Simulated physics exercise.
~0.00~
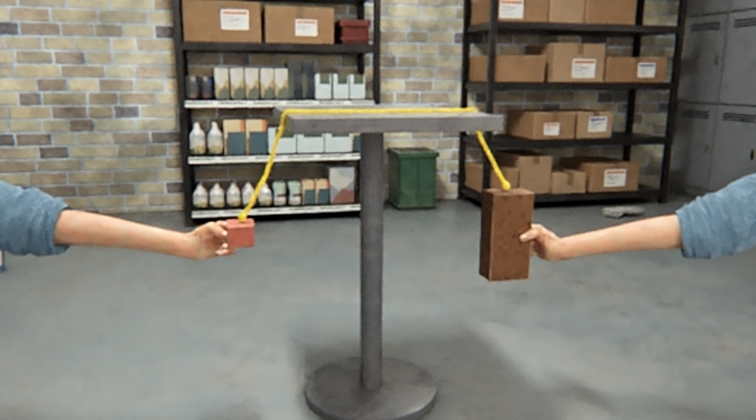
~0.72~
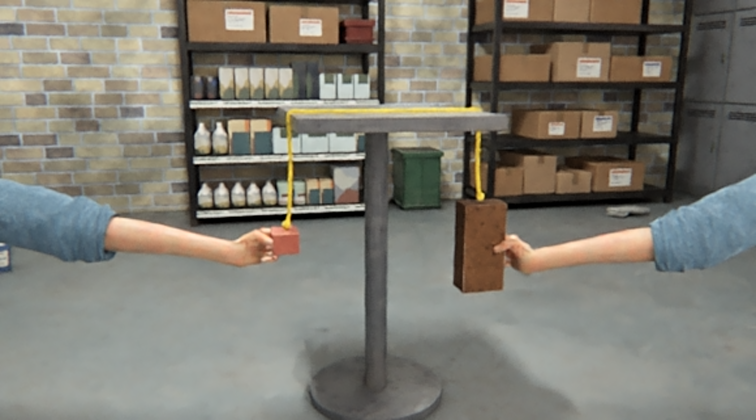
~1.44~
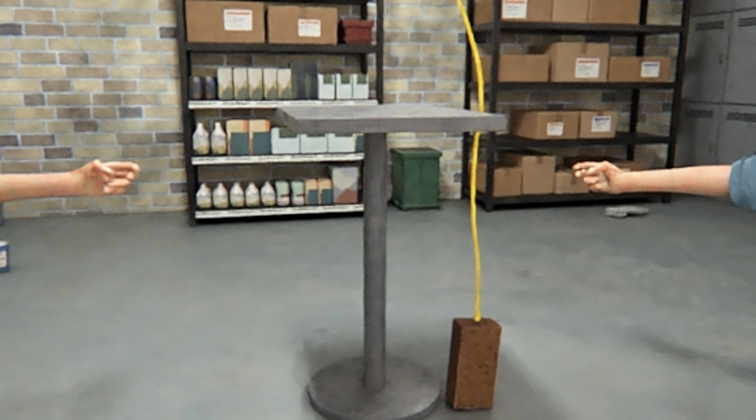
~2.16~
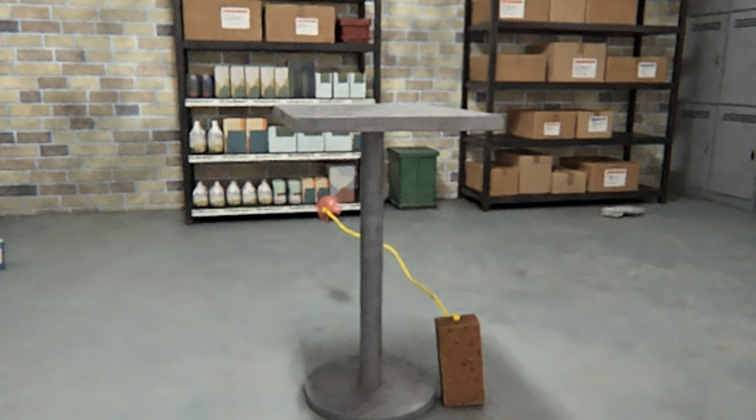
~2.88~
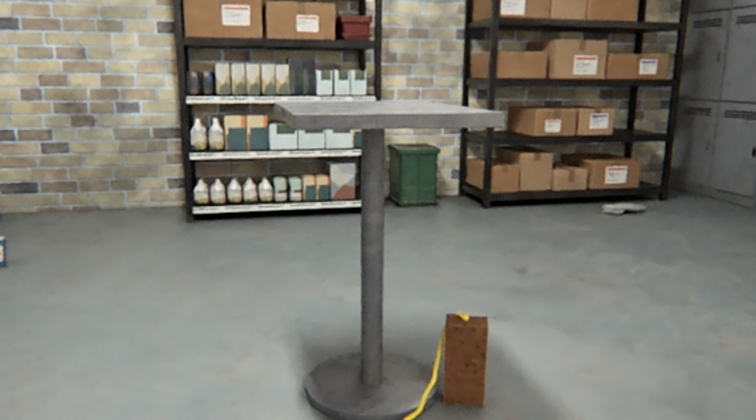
Brown brick dropping to the floor after hands release it, yanking a yellow cord and small red block over a grey stand.
